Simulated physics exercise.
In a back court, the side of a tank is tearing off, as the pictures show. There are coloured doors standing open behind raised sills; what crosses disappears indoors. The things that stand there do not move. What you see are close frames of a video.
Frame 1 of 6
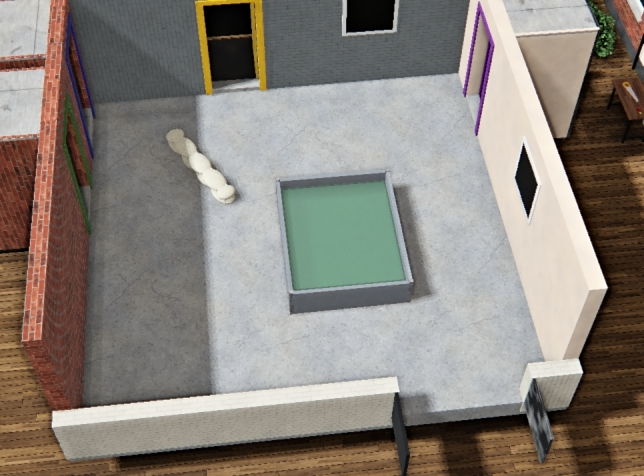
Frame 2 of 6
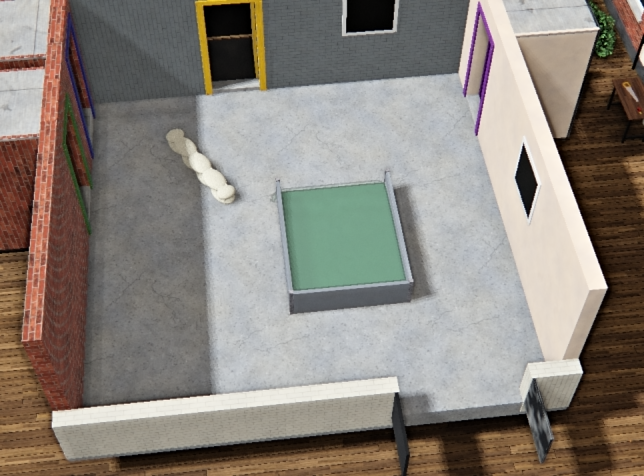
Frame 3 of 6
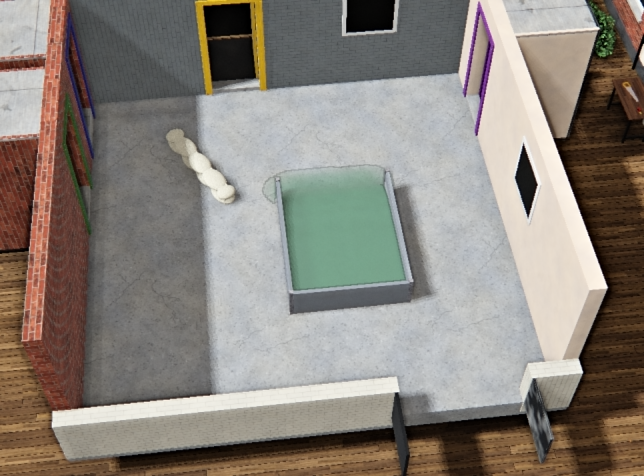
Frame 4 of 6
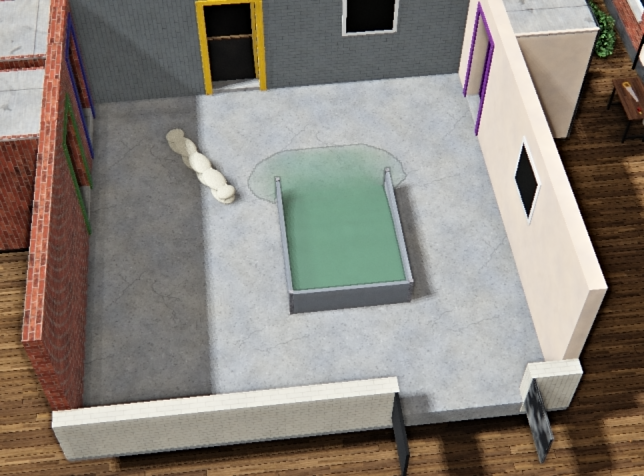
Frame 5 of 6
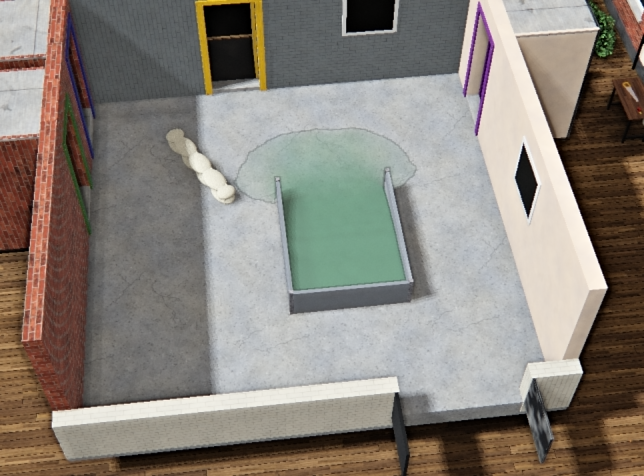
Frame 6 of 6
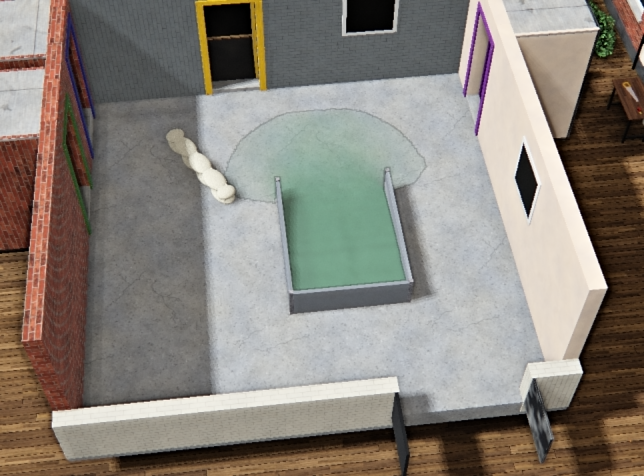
A walled back court with a pale grey floor, shaded along its left side, is seen from a high, unmoving viewpoint. A grey-rimmed open tank of green water stands near the middle, with a cream twisted object to its left, a yellow-framed doorway behind, and brick and cream walls either side. The tank's far side opens, and water spreads outward across the floor in a widening, pale green fan.
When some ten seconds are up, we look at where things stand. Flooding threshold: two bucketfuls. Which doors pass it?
Result: Yellow door: Over the cap, green door: Within the cap, blue door: Within the cap, purple door: Over the cap.
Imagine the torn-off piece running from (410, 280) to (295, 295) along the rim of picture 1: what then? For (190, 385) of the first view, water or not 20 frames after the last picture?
By then I'd expect it to be drenched.
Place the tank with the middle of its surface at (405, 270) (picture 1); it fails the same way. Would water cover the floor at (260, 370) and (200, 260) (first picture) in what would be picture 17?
Spared, spared.
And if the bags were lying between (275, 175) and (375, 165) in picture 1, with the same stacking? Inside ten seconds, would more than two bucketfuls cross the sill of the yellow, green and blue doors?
In ten seconds the yellow door doesn't reach it, the green door doesn't reach it and the blue door doesn't reach it.
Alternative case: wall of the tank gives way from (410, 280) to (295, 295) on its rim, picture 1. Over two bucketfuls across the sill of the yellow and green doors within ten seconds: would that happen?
Looks like the yellow door doesn't reach it but the green door doesn't reach it.
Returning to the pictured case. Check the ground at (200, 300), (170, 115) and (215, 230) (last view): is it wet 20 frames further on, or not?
In turn, the points end up high and dry, soaked and high and dry.
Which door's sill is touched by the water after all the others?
It's the door marked green.
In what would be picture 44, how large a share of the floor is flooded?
Estimated share: Around 60 %.
A moment on, water covers 20 % of the floor; the yellow door wet at the sill, nothing in, the green door not reached, the blue door not reached, the purple door not reached.
Next, water covers 25 % of the floor; the yellow door under two buckets in, the green door not reached, the blue door not reached, the purple door not reached.
Then, water covers 30 % of the floor; the yellow door over two buckets in, the green door not reached, the blue door wet at the sill, nothing in, the purple door under two buckets in.
Later, water covers 60 % of the floor; the yellow door over two buckets in, the green door wet at the sill, nothing in, the blue door wet at the sill, nothing in, the purple door over two buckets in.
In the end, water covers 90 % of the floor; the yellow door over two buckets in, the green door wet at the sill, nothing in, the blue door wet at the sill, nothing in, the purple door over two buckets in.
